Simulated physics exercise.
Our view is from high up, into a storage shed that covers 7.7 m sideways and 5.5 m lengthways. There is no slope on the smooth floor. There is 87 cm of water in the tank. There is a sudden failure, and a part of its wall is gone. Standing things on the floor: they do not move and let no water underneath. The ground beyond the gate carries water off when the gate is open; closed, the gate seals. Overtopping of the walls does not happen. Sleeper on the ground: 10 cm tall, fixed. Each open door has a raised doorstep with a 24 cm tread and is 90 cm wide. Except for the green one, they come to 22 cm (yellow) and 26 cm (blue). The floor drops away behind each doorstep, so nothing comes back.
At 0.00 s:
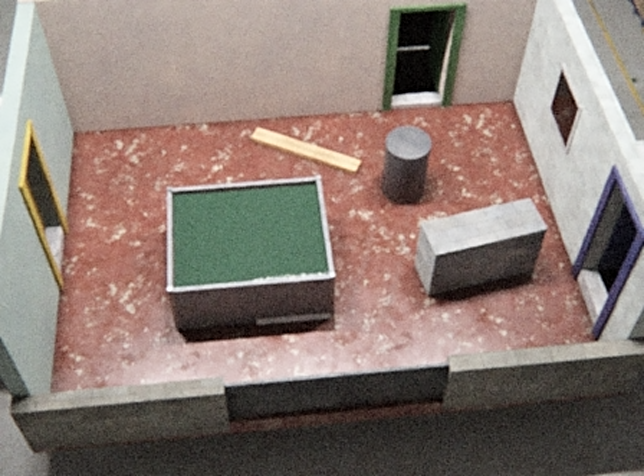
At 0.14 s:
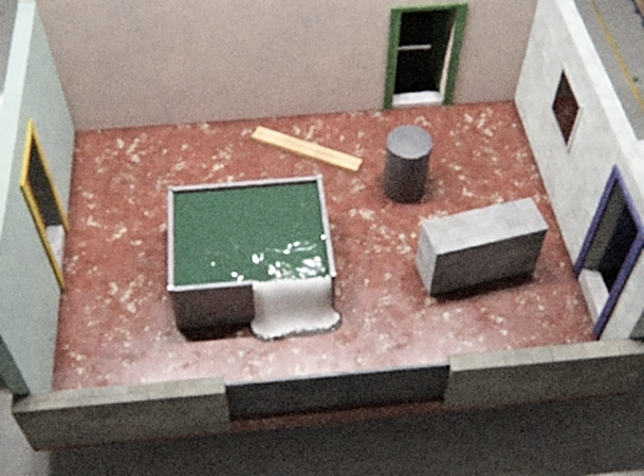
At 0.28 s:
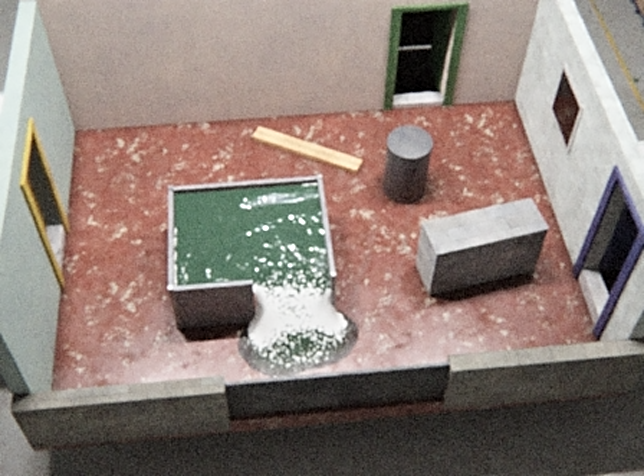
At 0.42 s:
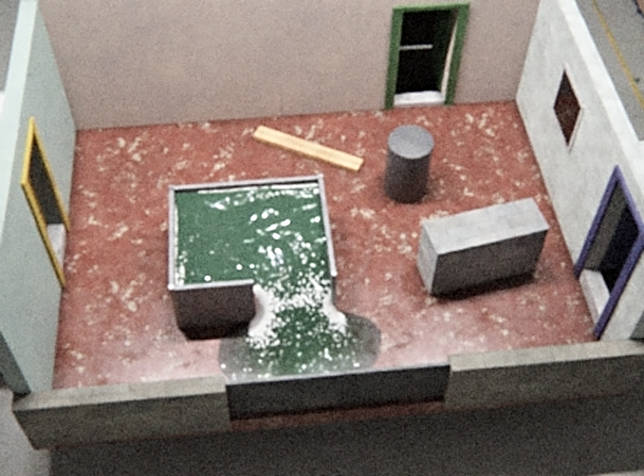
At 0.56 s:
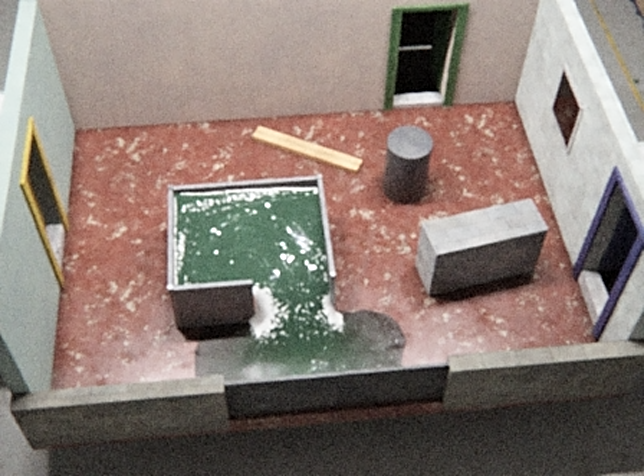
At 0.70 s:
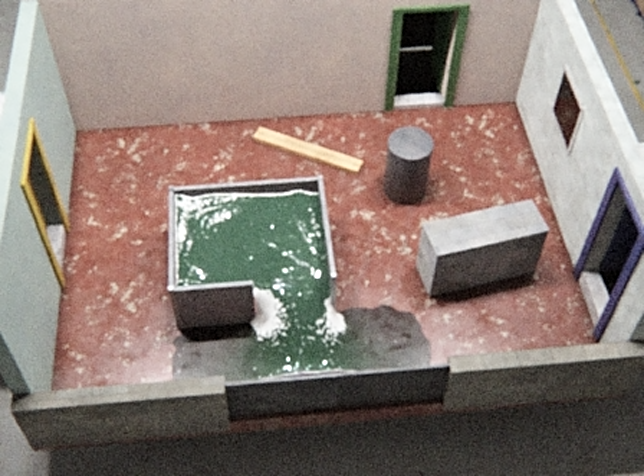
Square tank of green water bursting at its front wall, foaming water pouring through the gap and spreading across the reddish floor.
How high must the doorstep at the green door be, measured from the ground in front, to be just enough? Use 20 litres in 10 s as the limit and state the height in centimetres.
About 8 cm.
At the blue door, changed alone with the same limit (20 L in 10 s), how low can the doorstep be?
For blue: Close to 26 cm.
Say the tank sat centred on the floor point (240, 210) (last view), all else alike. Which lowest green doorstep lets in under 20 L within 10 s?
Close to 7.0 cm would do it.
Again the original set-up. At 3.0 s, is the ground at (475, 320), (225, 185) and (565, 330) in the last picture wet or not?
Okay, in order that's got wet, stayed dry and finally got wet.
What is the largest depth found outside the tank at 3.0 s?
About 34 cm at most.
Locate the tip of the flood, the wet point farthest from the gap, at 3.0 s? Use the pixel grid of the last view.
At about (523, 142).
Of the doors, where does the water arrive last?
The green door comes last.
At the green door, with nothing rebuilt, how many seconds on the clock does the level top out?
I'd guess close to 4.5 seconds.
After 1.4 s water covers 20 % of the floor, deepest (60 cm) near (317, 386); it has not reached the green door.
After 3.0 s water covers 45 % of the floor, deepest (34 cm) near (304, 387); it has not reached the green door.
After 10.0 s water covers 100 % of the floor, deepest (13 cm) near (360, 122); 13 cm at the green door, 6 litres in over its 10 cm doorstep.
At the green door as built, the water arrived by 4.0 s and peaked near 14 cm at 4.4 s.
Run again over the same 10 s with other heights there, 37 litres in over 6.5 cm, 6 litres over 10 cm. The limit of 20 litres is kept from about 8 cm up.
